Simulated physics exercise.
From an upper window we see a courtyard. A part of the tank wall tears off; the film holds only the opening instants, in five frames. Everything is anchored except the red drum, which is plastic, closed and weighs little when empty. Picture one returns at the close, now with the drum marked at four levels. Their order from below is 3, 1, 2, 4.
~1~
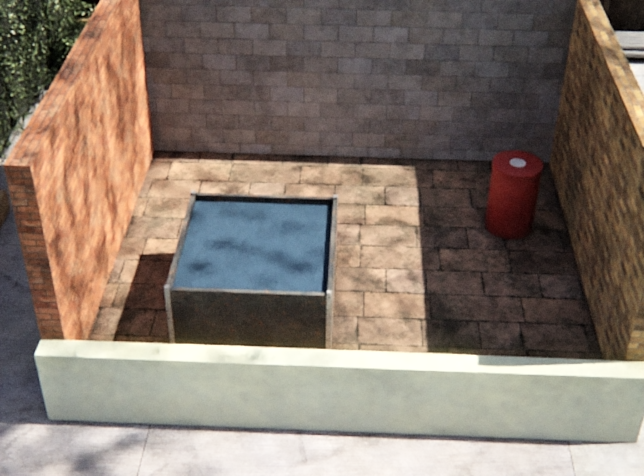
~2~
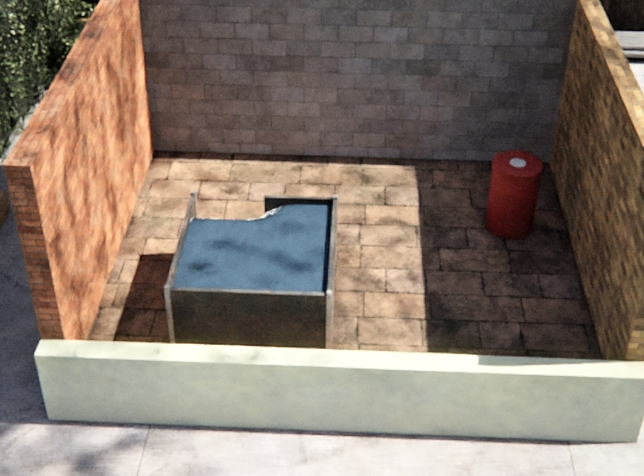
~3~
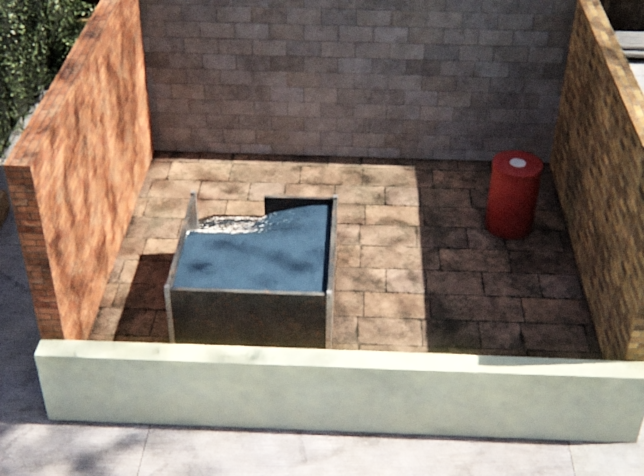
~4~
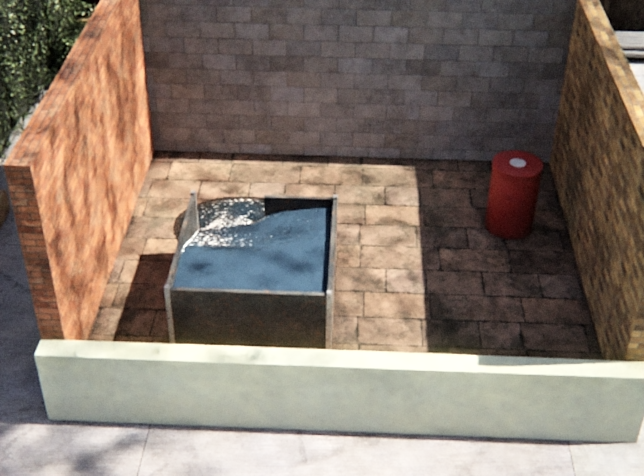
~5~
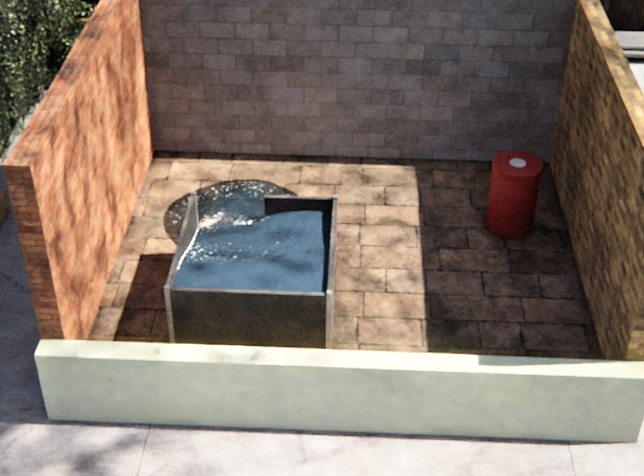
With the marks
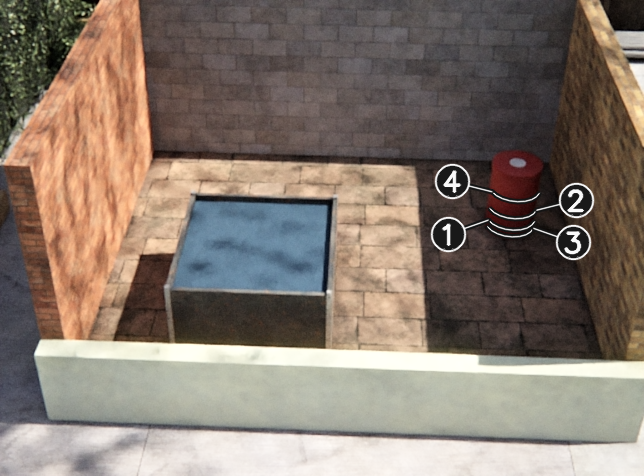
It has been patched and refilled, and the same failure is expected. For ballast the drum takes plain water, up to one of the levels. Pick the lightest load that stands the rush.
The limit is 2.
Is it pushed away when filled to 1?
Yes, that goes wrong.
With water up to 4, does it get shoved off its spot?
No, not at all.
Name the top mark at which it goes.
1.
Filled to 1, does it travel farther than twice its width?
No.
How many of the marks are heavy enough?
Two of the four.
On the marked copy, 1 at (513, 230); 2 at (515, 218); 3 at (512, 236); 4 at (517, 201); from the bottom up 3, 1, 2, 4.
With 1, it is pushed about its own width away.
With 2, it does not move.
With 3, it is pushed about 4 times its own width away.
With 4, it does not move.
